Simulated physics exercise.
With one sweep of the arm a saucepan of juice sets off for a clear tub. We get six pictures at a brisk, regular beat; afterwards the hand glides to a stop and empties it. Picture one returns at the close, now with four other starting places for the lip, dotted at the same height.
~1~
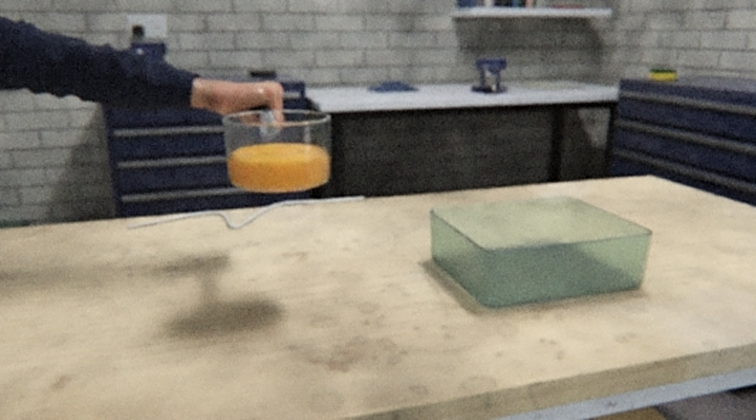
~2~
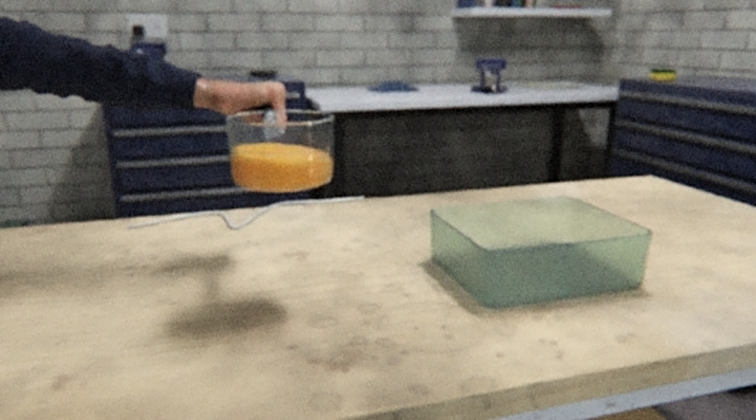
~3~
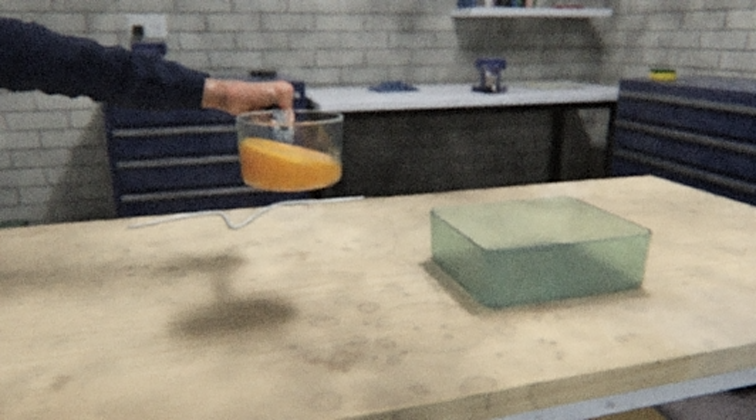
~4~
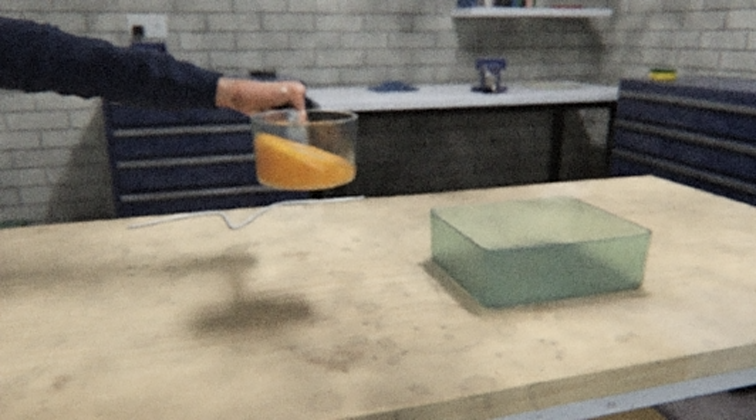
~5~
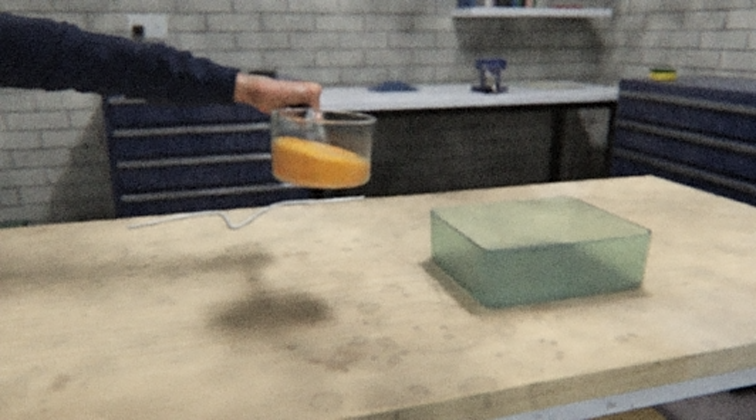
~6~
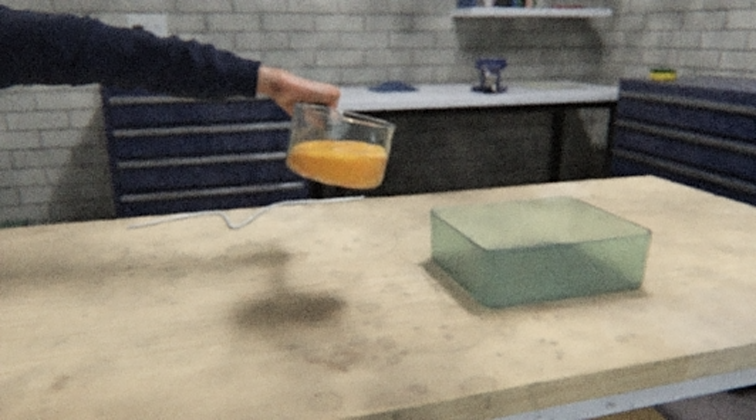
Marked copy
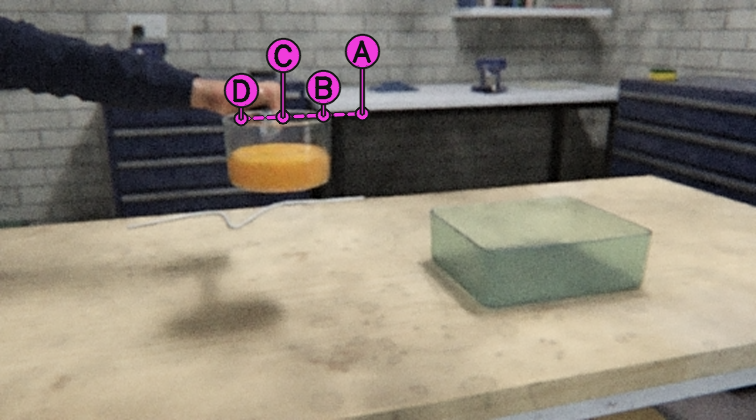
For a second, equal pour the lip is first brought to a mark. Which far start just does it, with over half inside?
I would pick place A.
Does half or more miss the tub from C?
Yes, it does.
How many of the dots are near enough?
One of them.
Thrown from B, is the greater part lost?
Yes.
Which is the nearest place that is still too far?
That would be B.
On the marked copy, A at (362, 113); B at (323, 115); C at (283, 117); D at (241, 118).
For place A, about 87 % lands in the tub, 11 % falls short.
For place B, about 28 % lands in the tub, 71 % falls short.
For place C, about 0 % lands in the tub, 100 % falls short.
For place D, about 0 % lands in the tub, 100 % falls short.
